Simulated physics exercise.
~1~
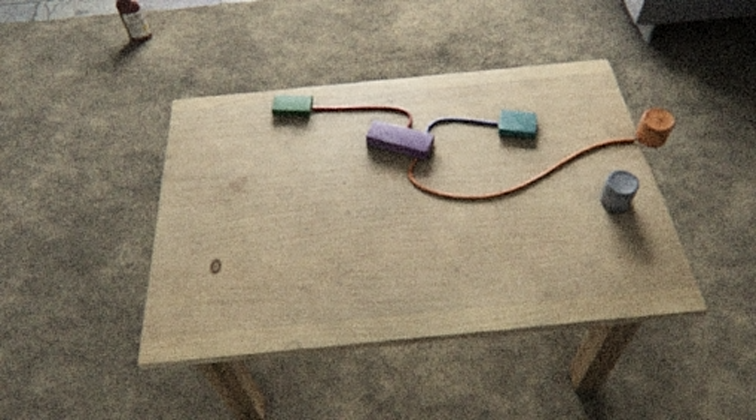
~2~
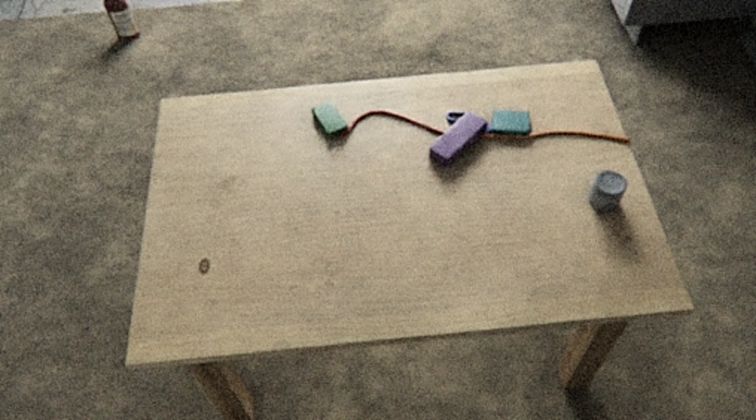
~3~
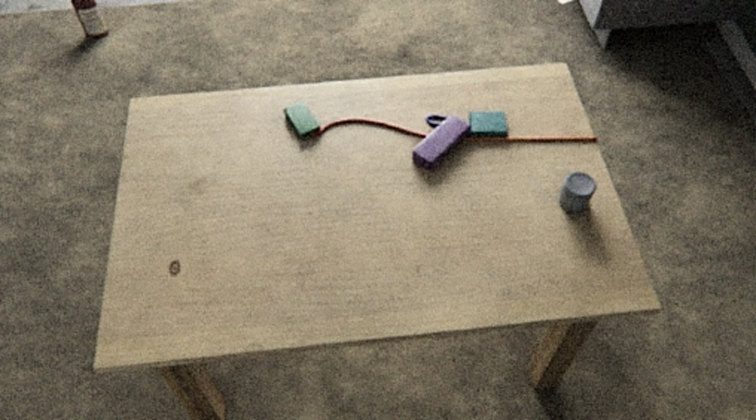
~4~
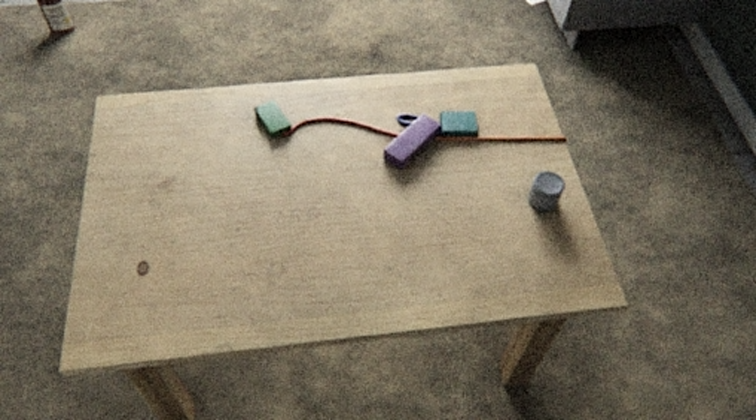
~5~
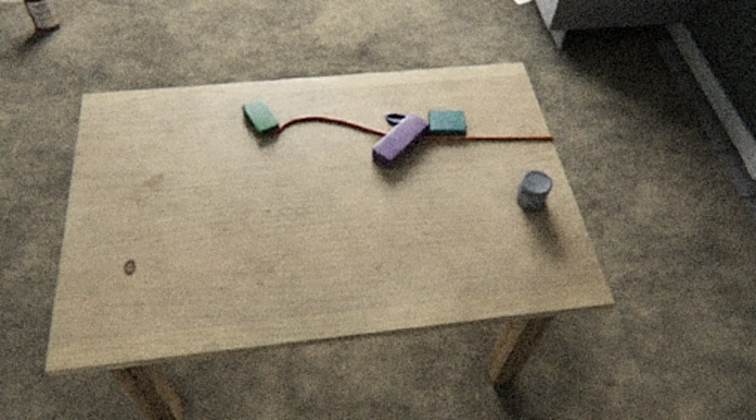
The clip shows a purple block cabled to a green block, a teal block and an orange cylinder at a table's edge. The cylinder drops out of sight, the purple block shifts right and turns, the green one follows, and then all rest, the orange cable taut over the edge.
